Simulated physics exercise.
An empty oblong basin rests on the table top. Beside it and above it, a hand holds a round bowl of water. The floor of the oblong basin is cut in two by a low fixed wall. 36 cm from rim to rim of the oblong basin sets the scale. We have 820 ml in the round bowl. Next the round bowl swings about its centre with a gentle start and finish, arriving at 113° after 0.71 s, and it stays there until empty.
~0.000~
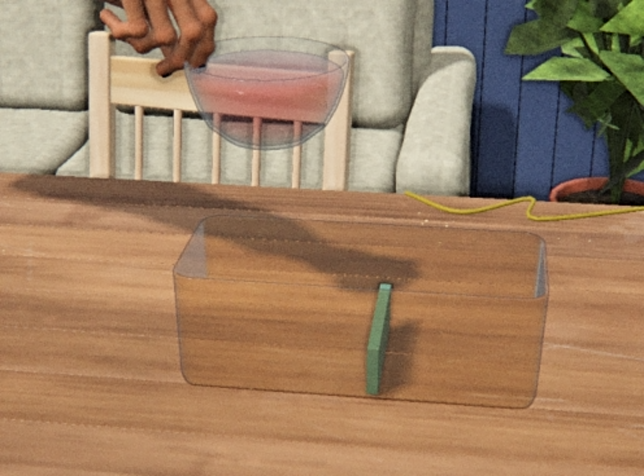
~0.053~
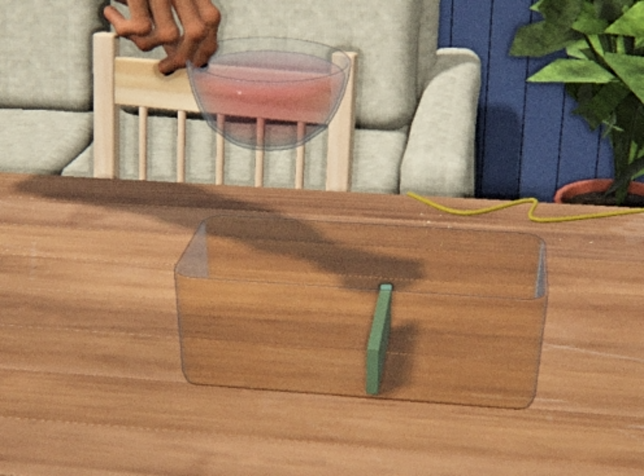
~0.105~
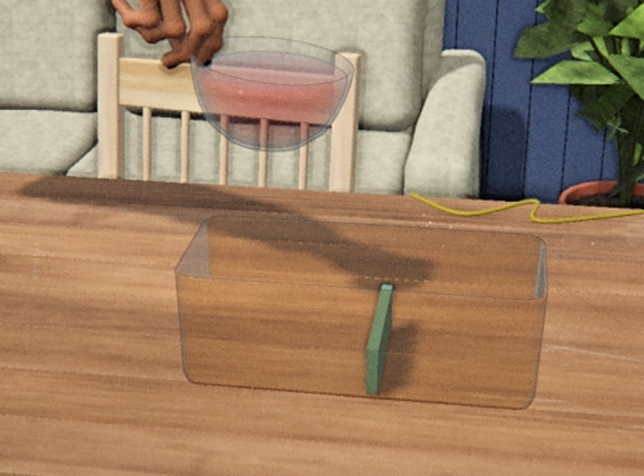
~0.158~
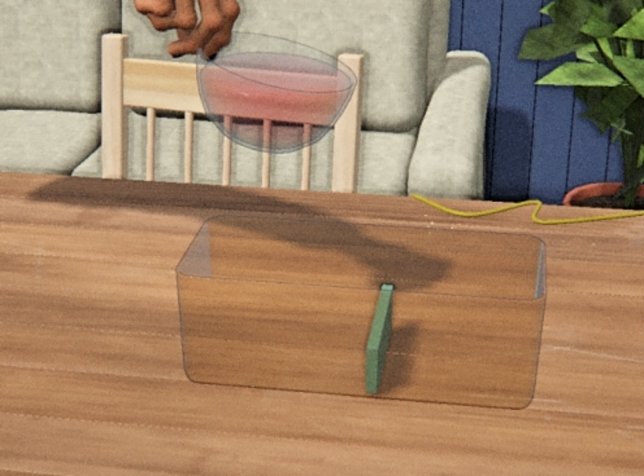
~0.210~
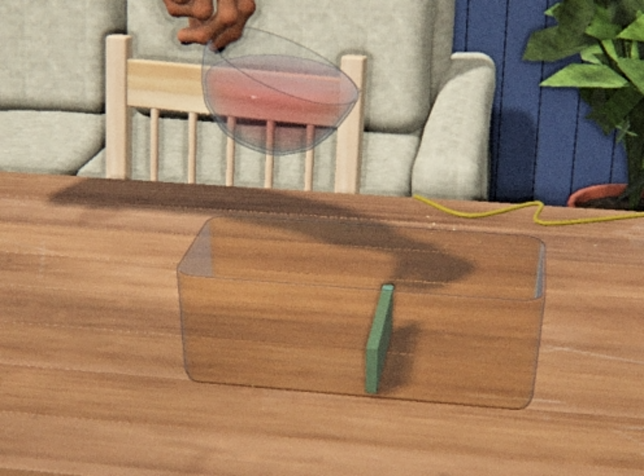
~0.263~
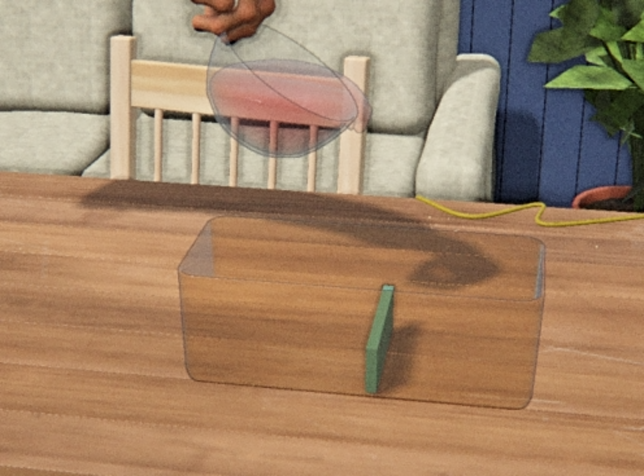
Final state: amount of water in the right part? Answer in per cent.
Approximately 67 %.
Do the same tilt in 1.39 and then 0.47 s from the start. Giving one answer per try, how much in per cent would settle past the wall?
80 per cent first, 50 per cent second.
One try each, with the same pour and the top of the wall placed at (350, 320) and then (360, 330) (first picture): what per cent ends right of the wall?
Respectively close to 80 and 75 %.
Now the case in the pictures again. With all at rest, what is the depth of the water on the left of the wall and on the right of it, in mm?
I'd say close to 10 mm on the left, close to 26 mm on the right.
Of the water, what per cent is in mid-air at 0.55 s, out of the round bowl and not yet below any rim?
Estimate: Some 40 % of the total.
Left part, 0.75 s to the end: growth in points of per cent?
It comes to near 3 per cent.
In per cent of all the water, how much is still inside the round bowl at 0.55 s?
I'd put it near 12 percent.
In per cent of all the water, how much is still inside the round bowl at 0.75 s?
What remains is about 0 percent of it all.
By 0.55 s the tilt is 99° and 13 per cent is still to pour, 1 is left of the wall and 46 right of it.
By 0.75 s the tilt is 113° and 0 per cent is still to pour, 28 is left of the wall and 68 right of it.
By 0.97 s the tilt is 113° and 0 per cent is still to pour, 31 is left of the wall and 67 right of it.
By 1.21 s the tilt is 113° and 0 per cent is still to pour, 31 is left of the wall and 67 right of it.
At rest 31 per cent lies left of the wall, 67 right of it and 2 outside.
